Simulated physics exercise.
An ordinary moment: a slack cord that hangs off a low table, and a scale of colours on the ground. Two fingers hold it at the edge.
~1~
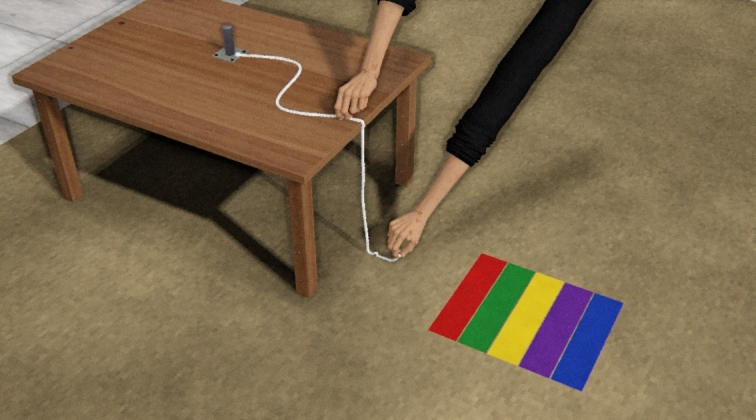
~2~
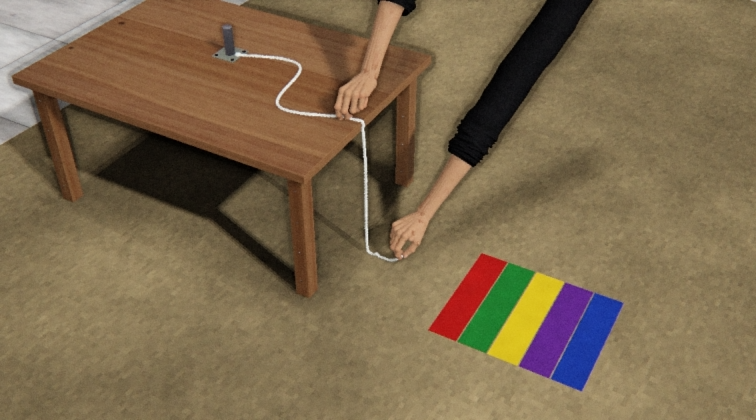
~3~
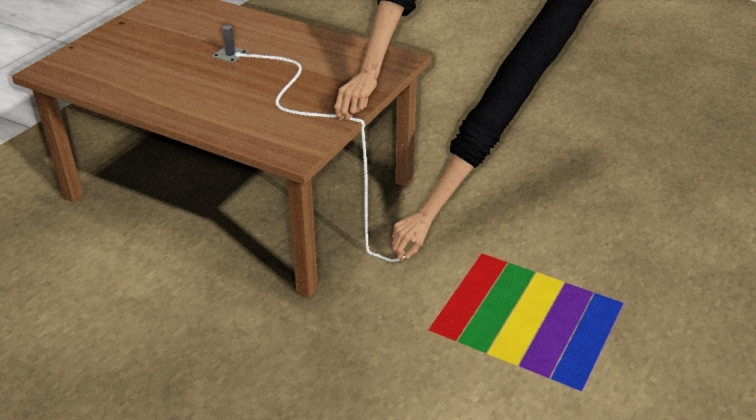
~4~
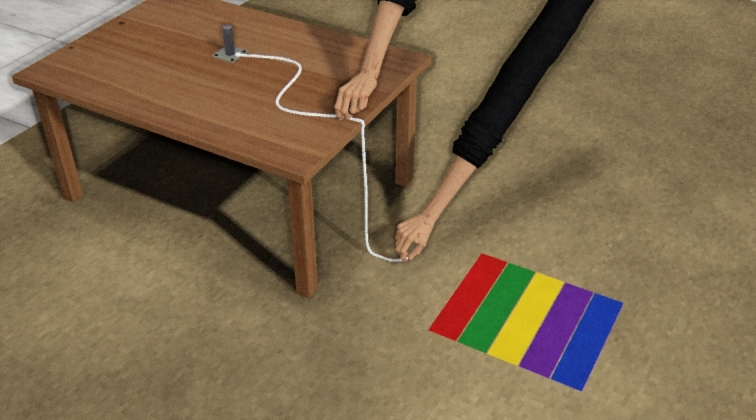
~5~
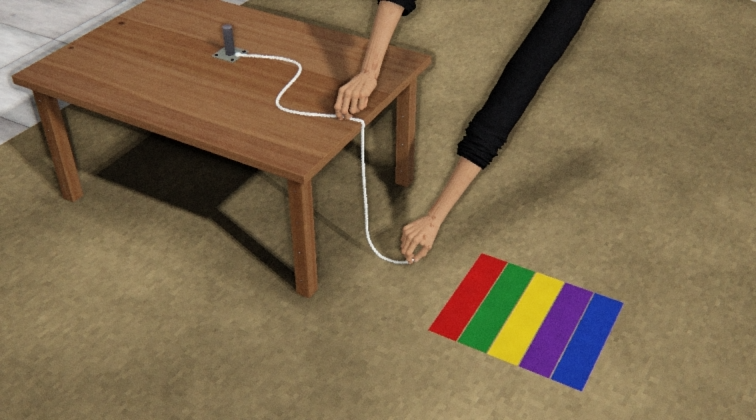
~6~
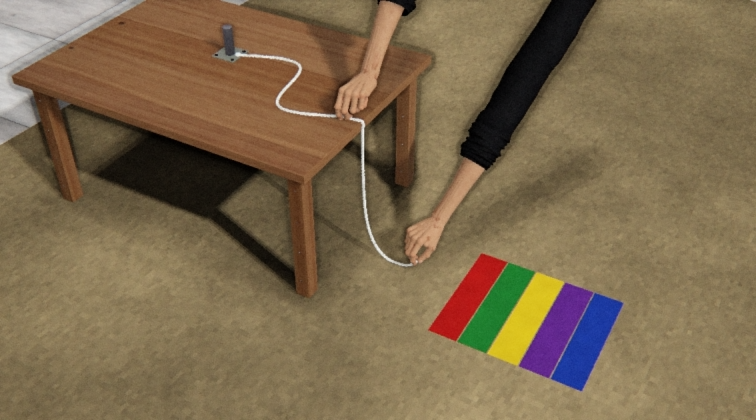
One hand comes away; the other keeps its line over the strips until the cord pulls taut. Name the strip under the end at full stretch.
The end stops over the purple strip.
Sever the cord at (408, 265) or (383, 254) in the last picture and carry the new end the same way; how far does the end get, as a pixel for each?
Near (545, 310) and (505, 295).
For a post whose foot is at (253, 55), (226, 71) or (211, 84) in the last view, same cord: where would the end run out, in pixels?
Near (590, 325), (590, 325) and (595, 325).
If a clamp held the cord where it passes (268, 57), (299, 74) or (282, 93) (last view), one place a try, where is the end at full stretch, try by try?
The places are (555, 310), (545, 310) and (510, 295).
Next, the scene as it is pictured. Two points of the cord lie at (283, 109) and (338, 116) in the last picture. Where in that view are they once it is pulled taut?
Near (350, 111) and (394, 145).
Soon after, end near (502, 293); over green.
After that, end near (540, 307); over yellow.
At the stop, end near (564, 316); over purple. It gets as far as the purple strip.
